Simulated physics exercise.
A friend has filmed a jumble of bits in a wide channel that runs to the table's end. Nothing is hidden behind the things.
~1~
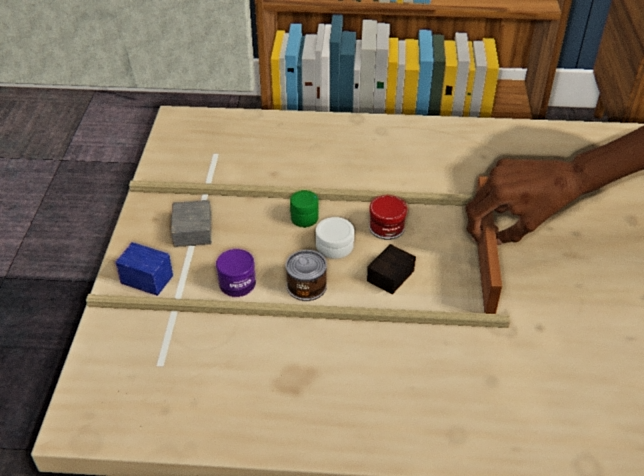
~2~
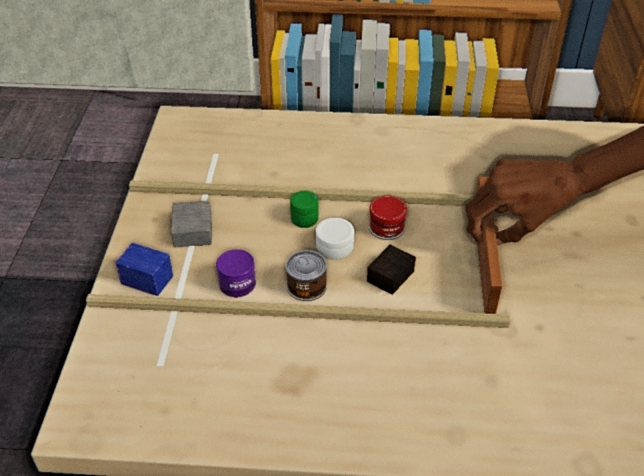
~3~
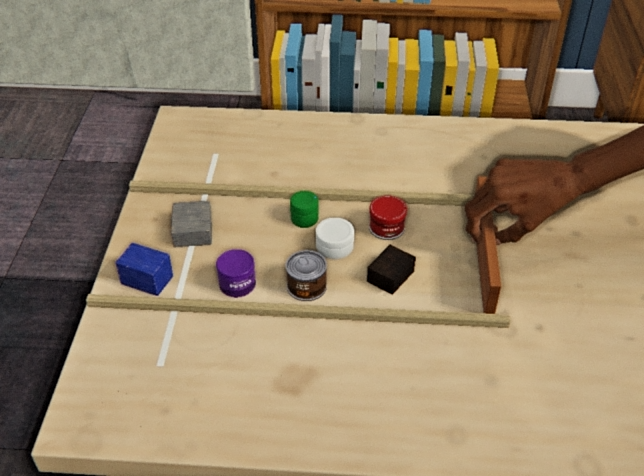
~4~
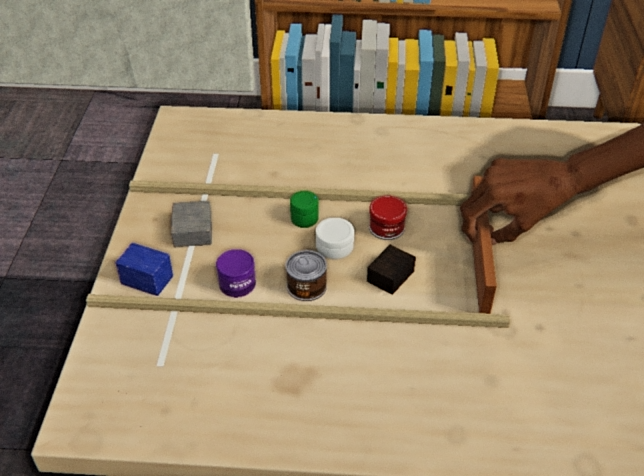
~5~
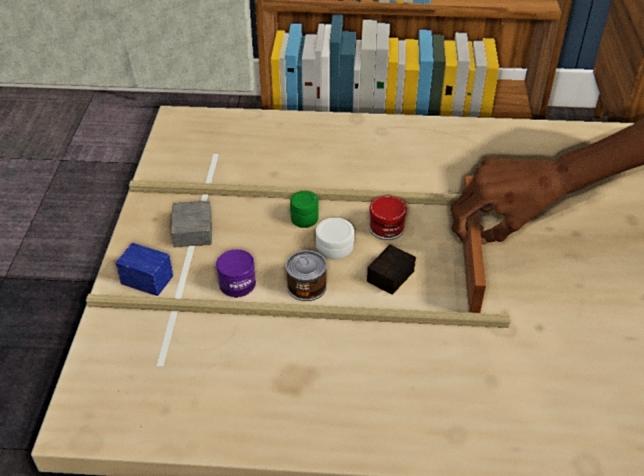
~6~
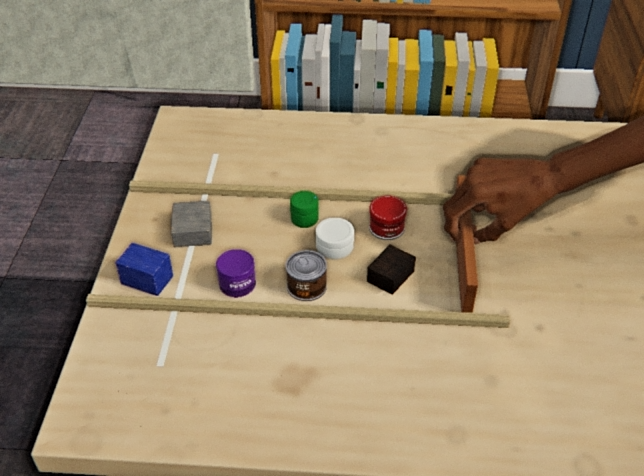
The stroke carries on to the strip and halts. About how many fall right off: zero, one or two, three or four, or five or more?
Here the number that fall off is one or two.
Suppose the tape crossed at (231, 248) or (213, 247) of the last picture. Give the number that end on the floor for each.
Try by try, 0 and 1.
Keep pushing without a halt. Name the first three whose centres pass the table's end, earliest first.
The order is the blue block, the purple tub, the grey block.
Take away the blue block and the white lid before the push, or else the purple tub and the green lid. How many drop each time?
It would be 0 and 1.
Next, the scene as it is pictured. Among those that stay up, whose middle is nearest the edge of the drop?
The grey block ends nearest.
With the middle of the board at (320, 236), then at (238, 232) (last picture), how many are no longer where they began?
6 and 8.
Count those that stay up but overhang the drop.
Overhanging: 0.
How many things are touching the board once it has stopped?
That makes 3.
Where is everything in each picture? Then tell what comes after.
The first picture shows blue block (145, 269); grey block (192, 223); purple tub (236, 273); board (487, 243); tape (192, 246).
The second picture shows grey block (192, 223); white lid (335, 238).
The third picture shows purple tub (236, 273); black block (391, 269).
The fourth picture shows blue block (145, 269); board (481, 243).
The fifth picture shows grey block (192, 223); brown tin (307, 276).
The sixth picture shows blue block (145, 269); grey block (192, 223); purple tub (236, 273); board (464, 242); tape (192, 246).
Early on, none off yet; blue block at rest near (145, 269); grey block at rest near (192, 223); purple tub at rest near (236, 273).
Finally, the number that fall off is one or two; lost, purple tub and blue block.
